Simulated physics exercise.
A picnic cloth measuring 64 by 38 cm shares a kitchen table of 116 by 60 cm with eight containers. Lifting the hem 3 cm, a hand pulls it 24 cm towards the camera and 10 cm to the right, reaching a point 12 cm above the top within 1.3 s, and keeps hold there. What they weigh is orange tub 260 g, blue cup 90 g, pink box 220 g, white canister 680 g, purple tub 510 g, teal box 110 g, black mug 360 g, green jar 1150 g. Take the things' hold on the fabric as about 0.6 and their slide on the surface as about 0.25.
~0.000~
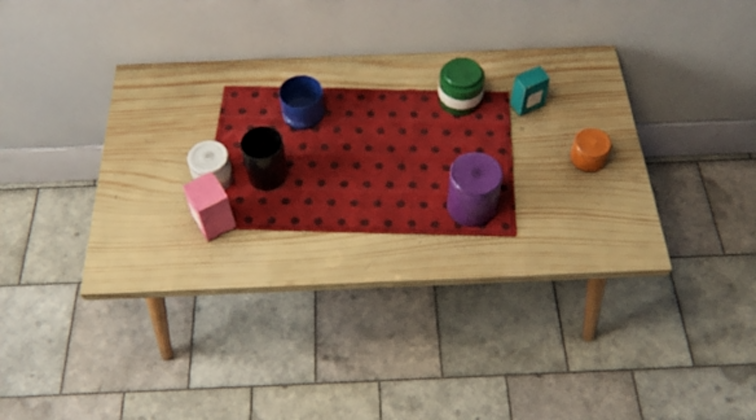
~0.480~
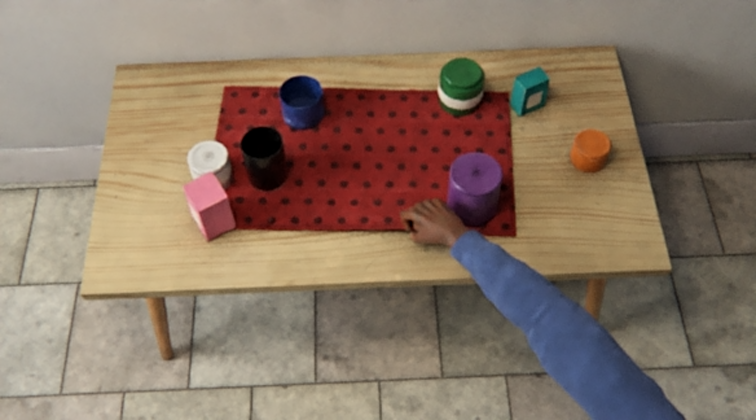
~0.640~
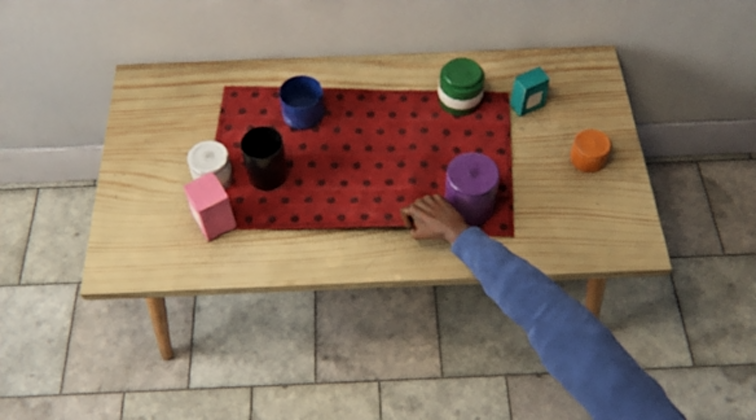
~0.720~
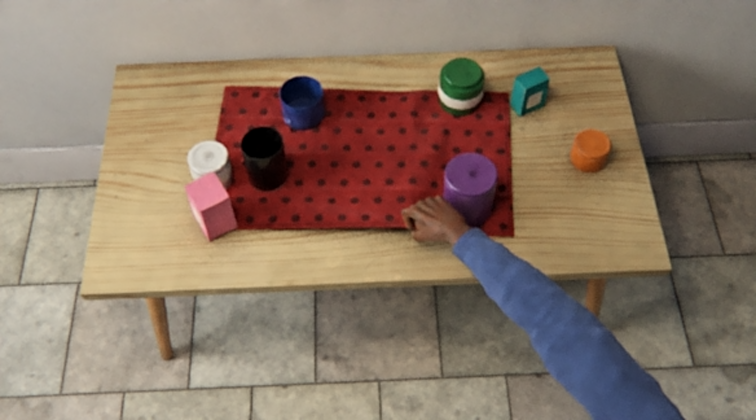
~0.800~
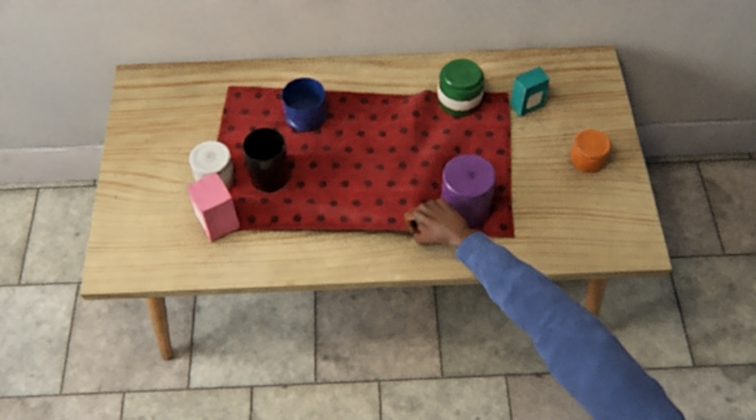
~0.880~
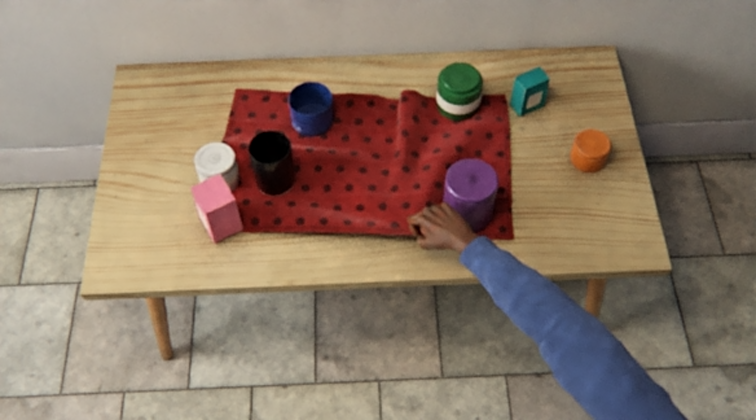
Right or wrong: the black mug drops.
Wrong, it stays on.
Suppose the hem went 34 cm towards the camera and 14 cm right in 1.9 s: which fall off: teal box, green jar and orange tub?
Result - teal box: Still on top, green jar: Still on top, orange tub: Still on top.
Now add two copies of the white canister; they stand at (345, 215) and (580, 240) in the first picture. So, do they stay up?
Going through them in turn, one leaves the top and then one survives up there.
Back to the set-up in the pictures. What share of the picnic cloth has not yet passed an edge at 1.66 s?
Roughly 80% of it.
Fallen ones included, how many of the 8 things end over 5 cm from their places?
So we're at 6.
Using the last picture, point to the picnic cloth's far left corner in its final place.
It ends up approximately at (320, 157).
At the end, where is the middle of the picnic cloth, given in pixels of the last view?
Around (443, 250).
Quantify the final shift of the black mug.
Net shift, approx.: Black mug = 25 cm.
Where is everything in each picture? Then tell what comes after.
In the first picture, black mug (262, 142); picnic cloth corners (225, 86) (516, 237).
In the second picture, picnic cloth corners (225, 86) (516, 237); grip (410, 230).
In the third picture, purple tub (473, 173); picnic cloth corners (225, 86) (514, 237); grip (411, 226).
In the fourth picture, picnic cloth corners (226, 86) (514, 237); grip (412, 228).
In the fifth picture, blue cup (303, 94); purple tub (469, 175); pink box (209, 191); picnic cloth corners (228, 87) (514, 237); grip (414, 231).
In the sixth picture, black mug (270, 147); picnic cloth corners (236, 89) (505, 95) (514, 240); grip (418, 235).
After 1.1 s, 100 % of the picnic cloth is still over the top; black mug 9 cm off its start, blue cup 11 cm off its start, green jar 8 cm off its start.
After 1.4 s, 90 % of the picnic cloth is still over the top; black mug 17 cm off its start, blue cup 21 cm off its start, green jar 16 cm off its start.
After 1.7 s, 80 % of the picnic cloth is still over the top; black mug 24 cm off its start at (346, 210), blue cup 29 cm off its start at (386, 175), purple tub on its side, 26 cm off its start at (509, 324).
After 1.9 s, 75 % of the picnic cloth is still over the top; black mug 27 cm off its start, purple tub over the edge, blue cup 32 cm off its start.
After 3.5 s, 75 % of the picnic cloth is still over the top; black mug 27 cm off its start at (348, 230), pink box over the edge, purple tub over the edge, blue cup 32 cm off its start at (393, 188).
